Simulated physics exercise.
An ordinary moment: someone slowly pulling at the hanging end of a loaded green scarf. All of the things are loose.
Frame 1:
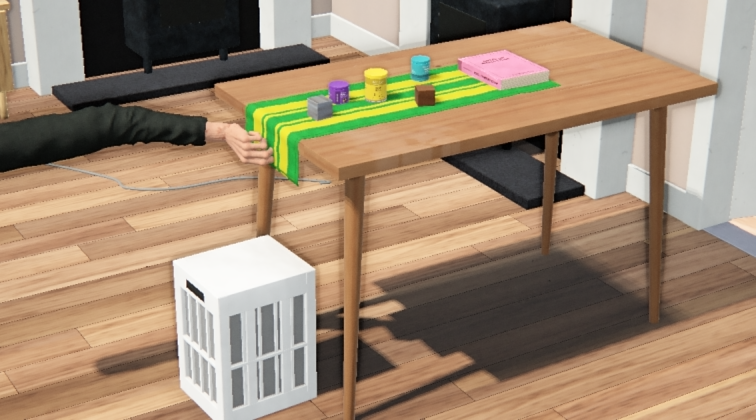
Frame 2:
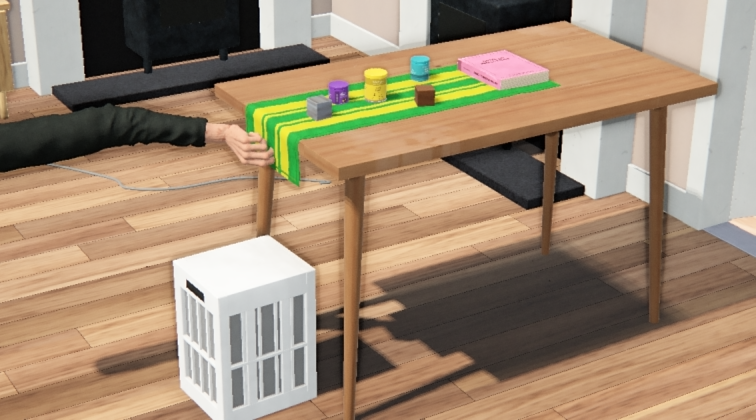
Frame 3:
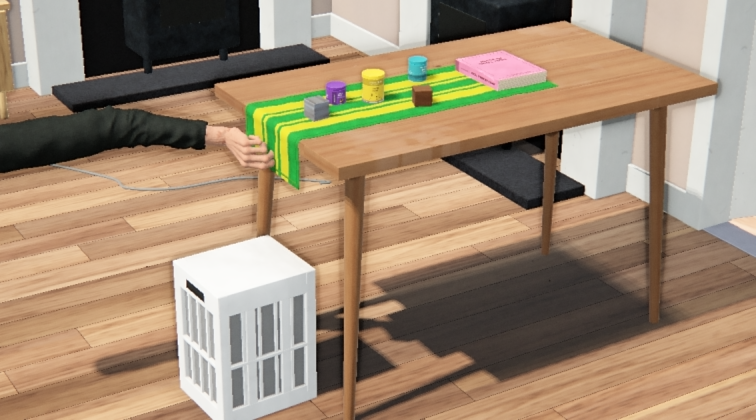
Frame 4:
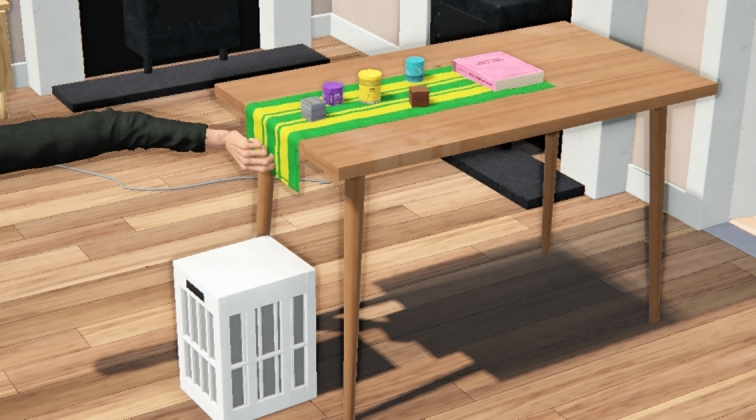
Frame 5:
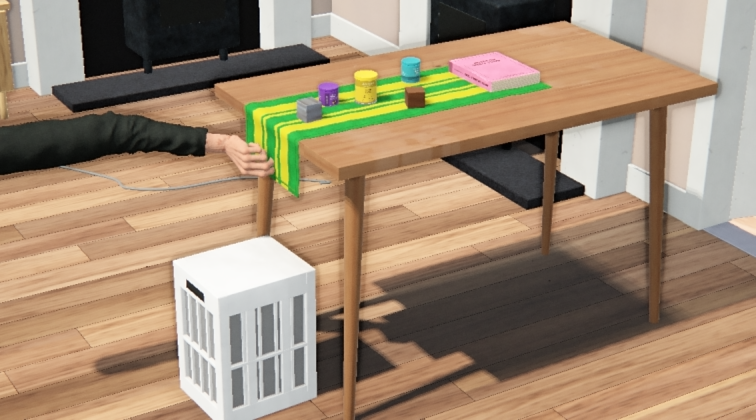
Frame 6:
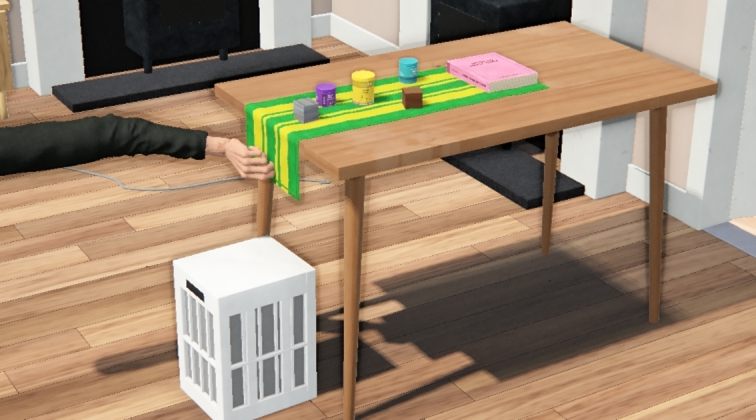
A hand at the end of a dark-sleeved arm, reaching in from the left, grips the hanging end of a green and yellow striped cloth on a wooden table, seen from slightly above. On the cloth are a grey cube, purple pot, yellow can, brown cube, turquoise pot and pink book, with a white slatted crate below. The hand slowly draws the cloth down a little, the objects shifting slightly left with it, while the camera stays still.
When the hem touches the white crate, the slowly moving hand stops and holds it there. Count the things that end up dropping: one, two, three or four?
The number that drops is two.
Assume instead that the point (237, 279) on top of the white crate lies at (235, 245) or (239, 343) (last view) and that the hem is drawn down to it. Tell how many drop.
Going over the edge would be 1 and 4.
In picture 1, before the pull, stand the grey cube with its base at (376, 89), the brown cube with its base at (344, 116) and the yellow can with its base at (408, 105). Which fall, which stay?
Outcome: Grey cube stays, brown cube falls away, yellow can stays.
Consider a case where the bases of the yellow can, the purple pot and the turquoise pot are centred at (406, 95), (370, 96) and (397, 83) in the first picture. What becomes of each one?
Yellow can: Still up. Purple pot: Still up. Turquoise pot: Still up.
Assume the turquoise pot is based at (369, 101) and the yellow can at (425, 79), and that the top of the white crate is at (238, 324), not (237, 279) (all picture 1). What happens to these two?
Turquoise pot is gone, yellow can stays.
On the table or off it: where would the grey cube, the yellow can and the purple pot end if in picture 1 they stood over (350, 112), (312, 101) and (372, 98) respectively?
The grey cube ends up off the top, the yellow can ends up off the top, the purple pot ends up on top still.
Soon after, hem near (272, 216); grey cube gone.
Then, hem on the crate; grey cube and purple pot gone.
At rest, hem on the crate; grey cube and purple pot gone. The table loses two.
